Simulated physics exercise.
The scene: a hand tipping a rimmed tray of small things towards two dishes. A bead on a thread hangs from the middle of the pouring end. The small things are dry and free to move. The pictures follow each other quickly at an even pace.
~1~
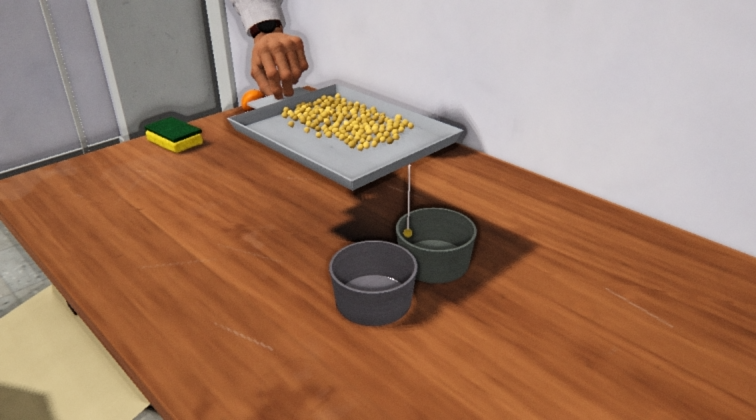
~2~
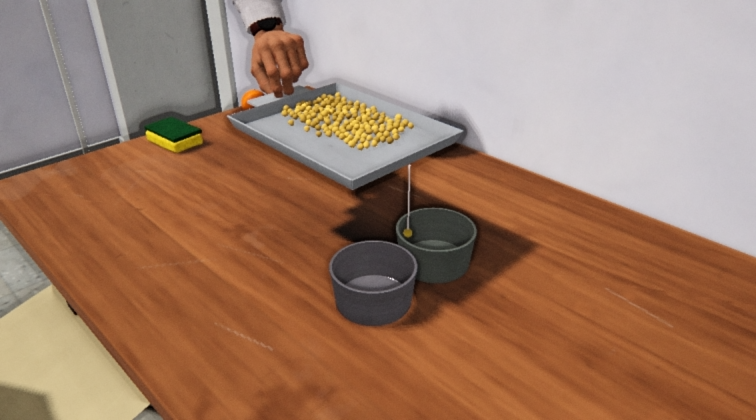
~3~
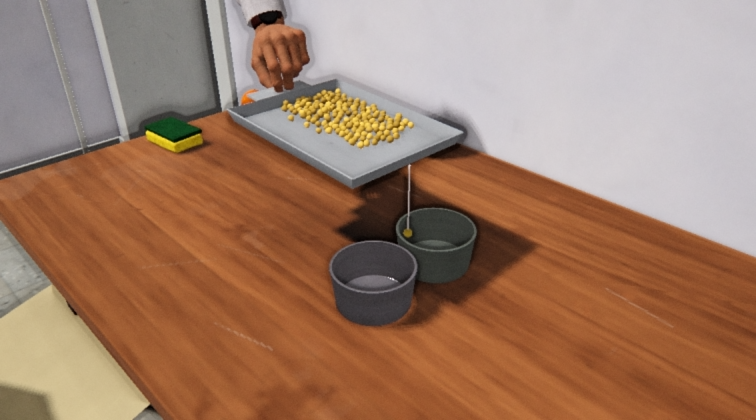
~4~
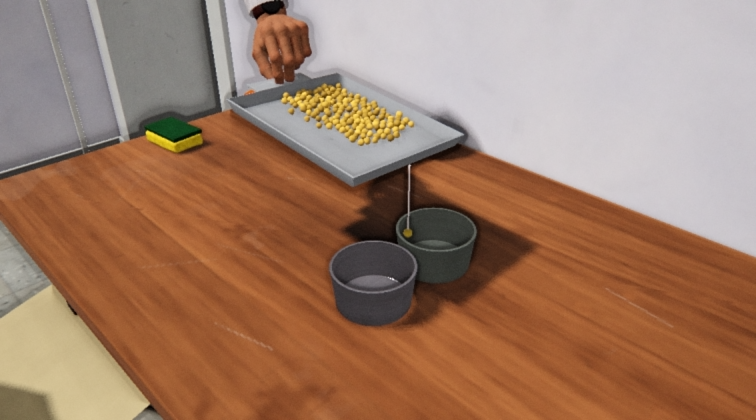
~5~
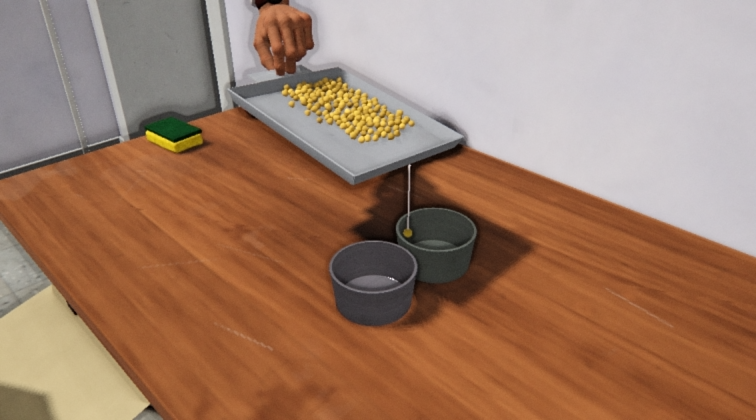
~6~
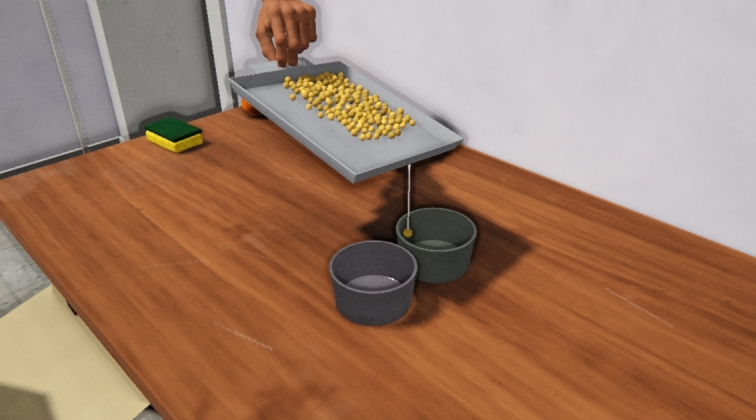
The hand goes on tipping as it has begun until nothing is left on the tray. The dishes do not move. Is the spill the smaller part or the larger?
The two hold more than half of the load.
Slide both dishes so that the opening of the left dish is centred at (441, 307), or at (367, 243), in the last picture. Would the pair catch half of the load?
First below a half, then the smaller part.
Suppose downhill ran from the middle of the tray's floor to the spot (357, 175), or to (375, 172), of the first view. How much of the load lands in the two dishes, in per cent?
About 90 and 80 per cent.
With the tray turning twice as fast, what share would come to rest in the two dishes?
It comes to 60 per cent or so.
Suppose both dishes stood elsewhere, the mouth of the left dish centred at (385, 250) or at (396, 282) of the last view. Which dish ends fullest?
One: The right-hand dish. Two: The right one.
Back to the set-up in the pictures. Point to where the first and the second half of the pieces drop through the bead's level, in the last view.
The first part at (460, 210); the rest at (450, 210).
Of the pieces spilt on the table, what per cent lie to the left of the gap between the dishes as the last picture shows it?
Some 0 per cent.
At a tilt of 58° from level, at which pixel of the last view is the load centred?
At about (420, 124).
Soon, tray tipped steeply; nearly all on the tray; a stray few outside both; a stray few in the air.
A while on, tray tipped right over; a stray few on the tray; about two thirds in the right dish; about a quarter outside both; a stray few in the air.
Towards the end, tray tipped past a quarter turn; most in the right dish; about a quarter outside both.
Finally, tray tipped past a quarter turn; none in the left dish; most in the right dish; about a quarter outside both.
